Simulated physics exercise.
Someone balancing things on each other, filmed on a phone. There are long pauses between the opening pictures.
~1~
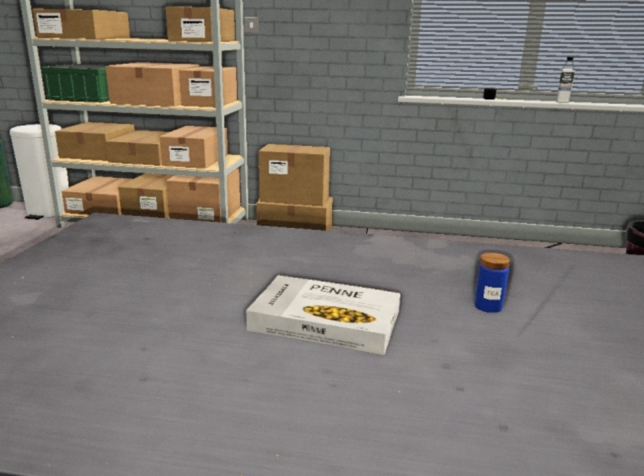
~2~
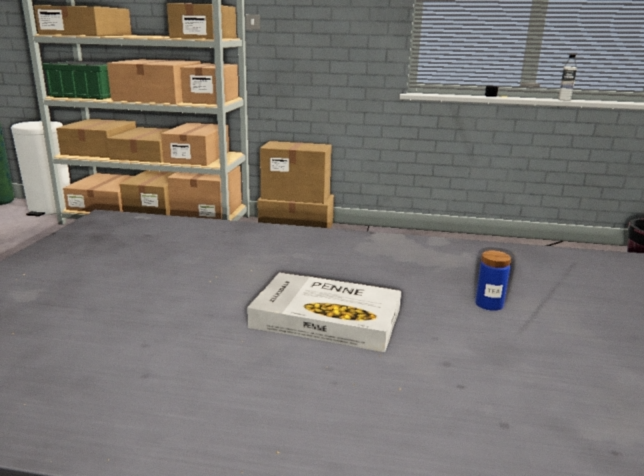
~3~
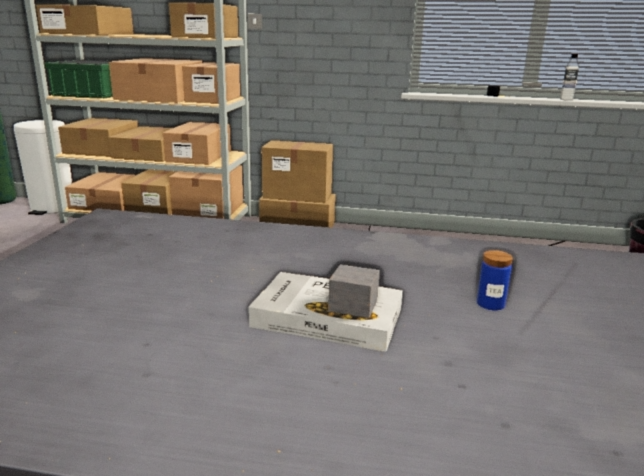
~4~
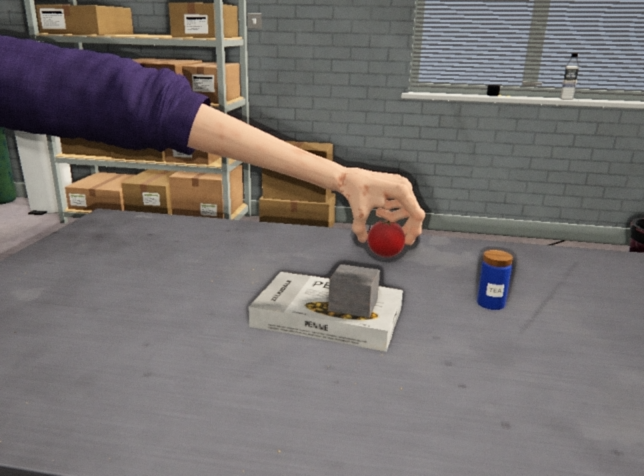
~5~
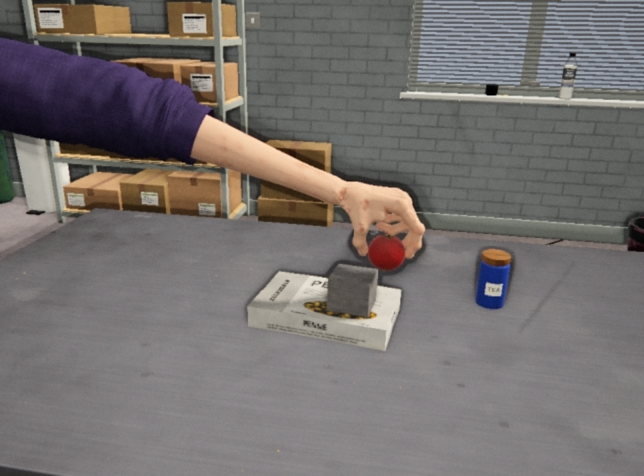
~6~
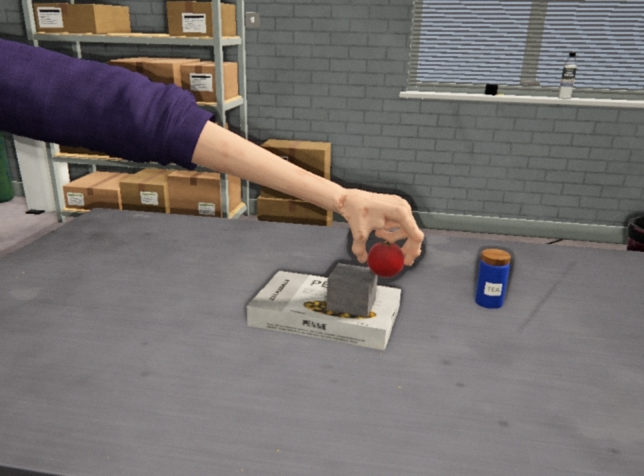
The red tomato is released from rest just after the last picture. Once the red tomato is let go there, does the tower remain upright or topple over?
The pile can't cope with it, I'd say.
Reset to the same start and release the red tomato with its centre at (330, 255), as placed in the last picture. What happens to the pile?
What happens next is that it tips over.
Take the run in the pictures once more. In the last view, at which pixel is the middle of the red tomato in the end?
It finishes at about (425, 321).
Then, 0.20 s after the last picture, red tomato rolled a little near (393, 272).
Then, 0.30 s after the last picture, red tomato now fallen.
Then, 0.40 s after the last picture, things are still on the move.
At rest, fallen, red tomato; the other 3 in place. Seen from the same camera at the end, red tomato near (425, 321). The pile comes apart.
